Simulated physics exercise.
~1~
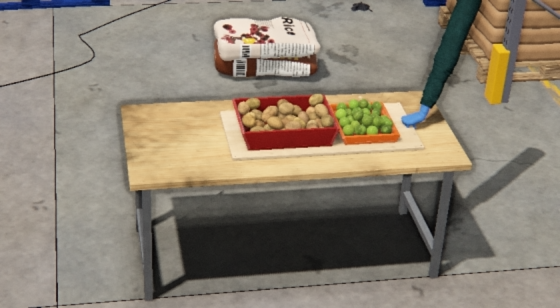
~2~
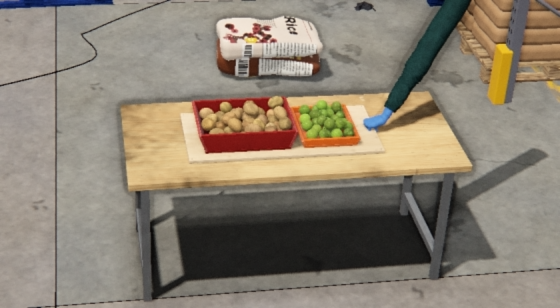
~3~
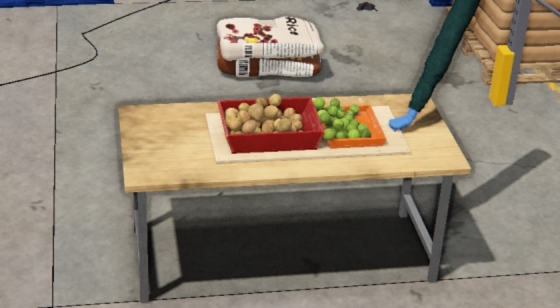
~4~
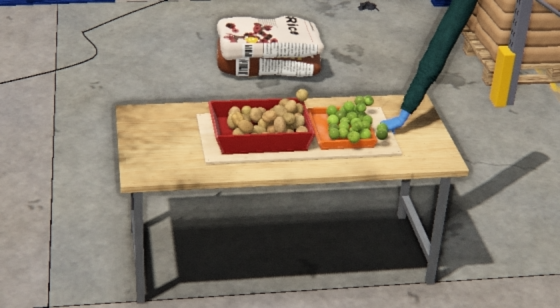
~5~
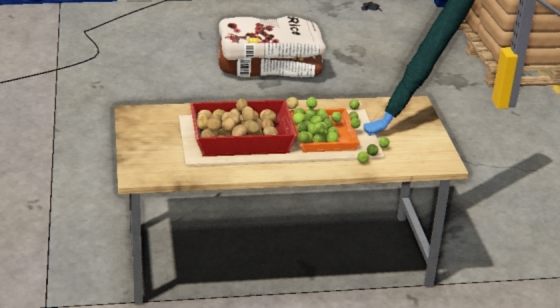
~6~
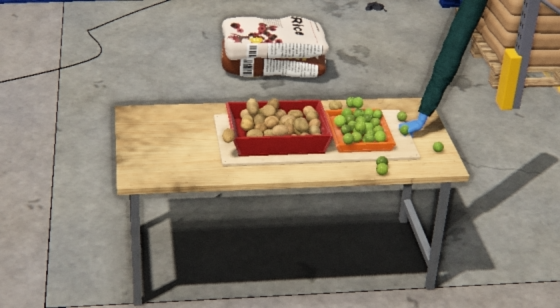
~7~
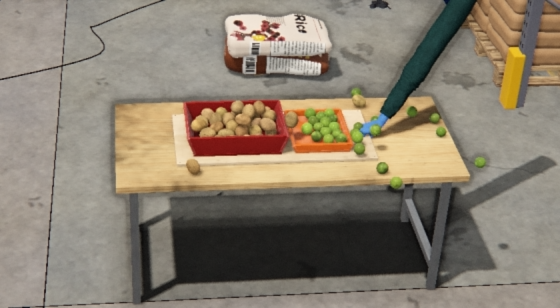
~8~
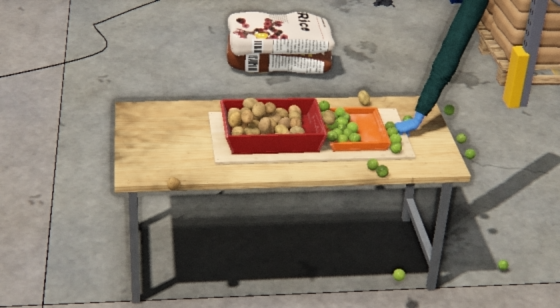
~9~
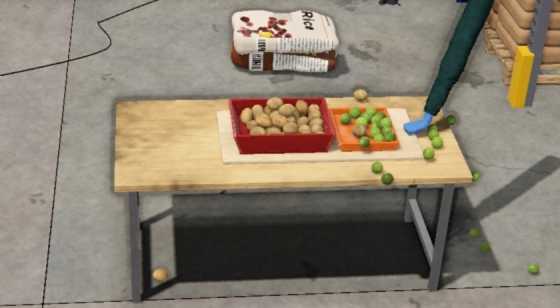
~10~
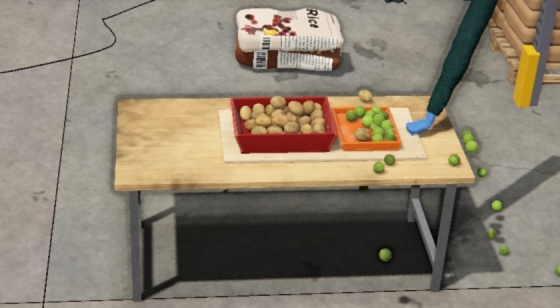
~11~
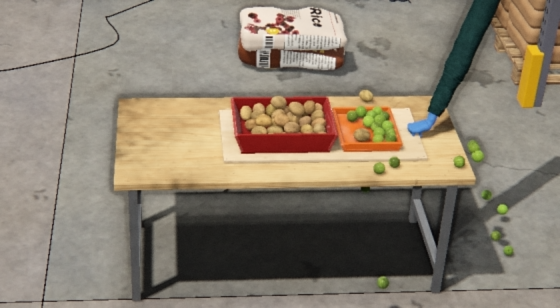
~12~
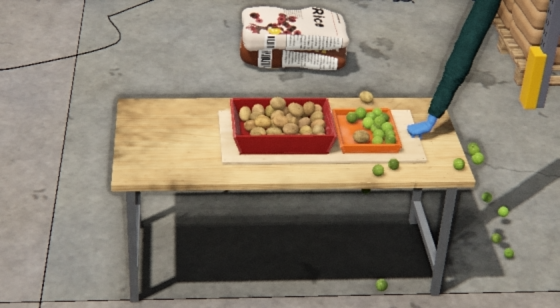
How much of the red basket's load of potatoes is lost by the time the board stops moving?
Only a few potatoes get out, fewer than one in six of them. The rest are still heaped in the red basket when the board comes to rest.
Gloved hand shaking a board left and right on a table, spilling many green apples and a few potatoes from baskets.
